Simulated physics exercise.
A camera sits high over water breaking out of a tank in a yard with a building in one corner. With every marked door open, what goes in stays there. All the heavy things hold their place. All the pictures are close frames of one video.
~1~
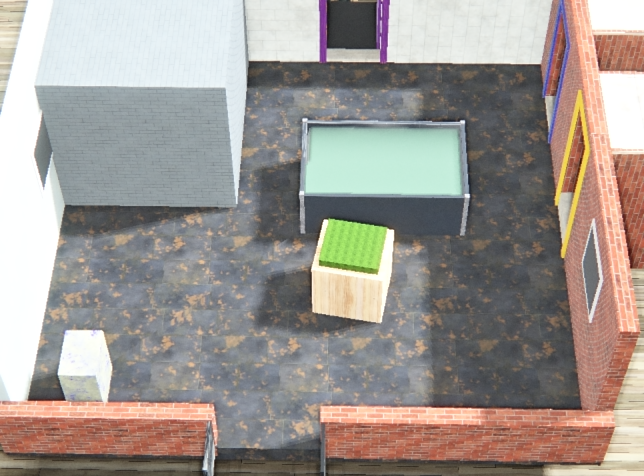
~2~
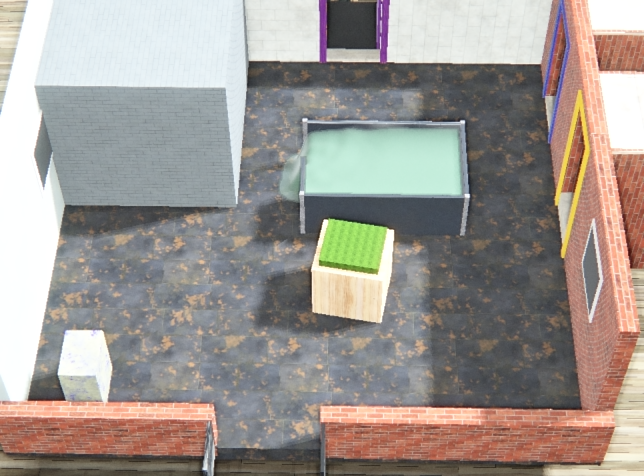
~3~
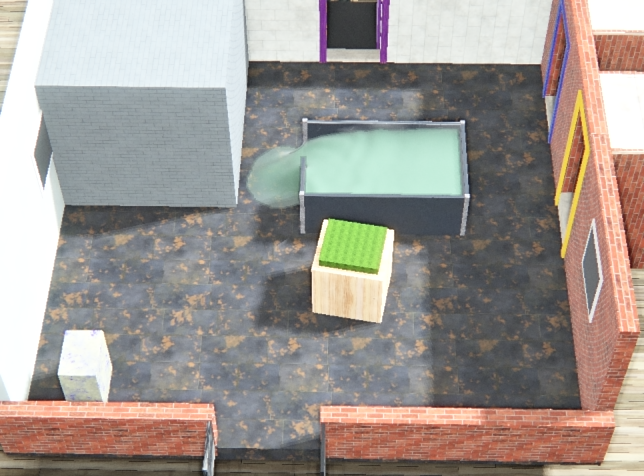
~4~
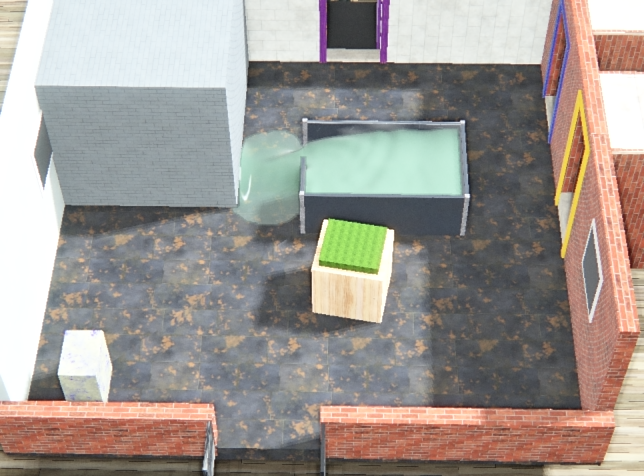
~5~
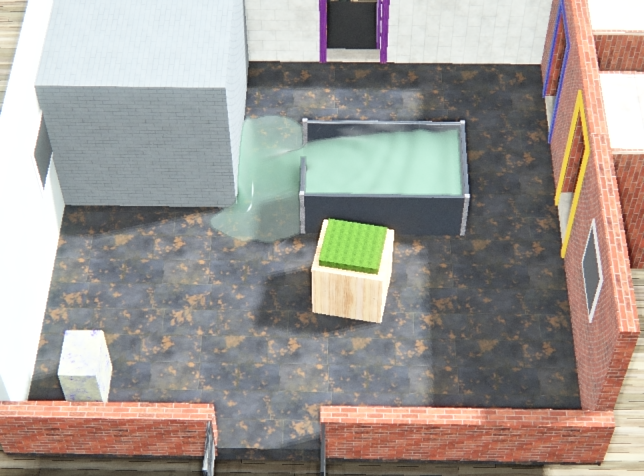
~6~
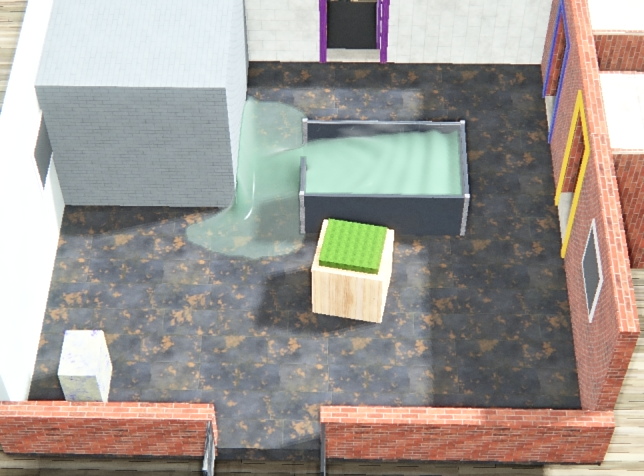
In a walled yard, water pours from the tank's left side and spreads across the dark ground.
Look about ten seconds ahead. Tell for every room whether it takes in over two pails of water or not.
Result: The blue door will go over two buckets; the yellow door will keep to two buckets; the purple door will go over two buckets.
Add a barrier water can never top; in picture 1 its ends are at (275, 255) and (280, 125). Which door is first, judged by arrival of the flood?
Answer - the one in purple.
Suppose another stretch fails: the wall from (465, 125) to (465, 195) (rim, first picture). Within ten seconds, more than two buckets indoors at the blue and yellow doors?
Result - blue overshoots, yellow overshoots.
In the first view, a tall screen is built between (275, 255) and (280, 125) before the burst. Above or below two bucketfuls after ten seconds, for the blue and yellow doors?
Blue door: Within bounds. Yellow door: Within bounds.
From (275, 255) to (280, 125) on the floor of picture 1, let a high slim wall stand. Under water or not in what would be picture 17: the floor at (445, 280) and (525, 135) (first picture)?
First spot parched, second spot parched.
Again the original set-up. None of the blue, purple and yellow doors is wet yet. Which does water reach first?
I'd go with the door marked purple.
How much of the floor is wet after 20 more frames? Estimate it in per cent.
Estimate: Some 55 in a hundred.
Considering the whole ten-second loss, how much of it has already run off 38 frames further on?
Roughly 65 percent.
A moment on, water covers 15 % of the floor; the blue door not reached, the yellow door not reached, the purple door not reached.
Next, water covers 35 % of the floor; the blue door not reached, the yellow door not reached, the purple door under two buckets in.
Then, water covers 55 % of the floor; the blue door under two buckets in, the yellow door not reached, the purple door over two buckets in.
Later, water covers 70 % of the floor; the blue door over two buckets in, the yellow door wet at the sill, nothing in, the purple door over two buckets in.
In the end, water covers 95 % of the floor; the blue door far over two buckets in, the yellow door wet at the sill, nothing in, the purple door over two buckets in.
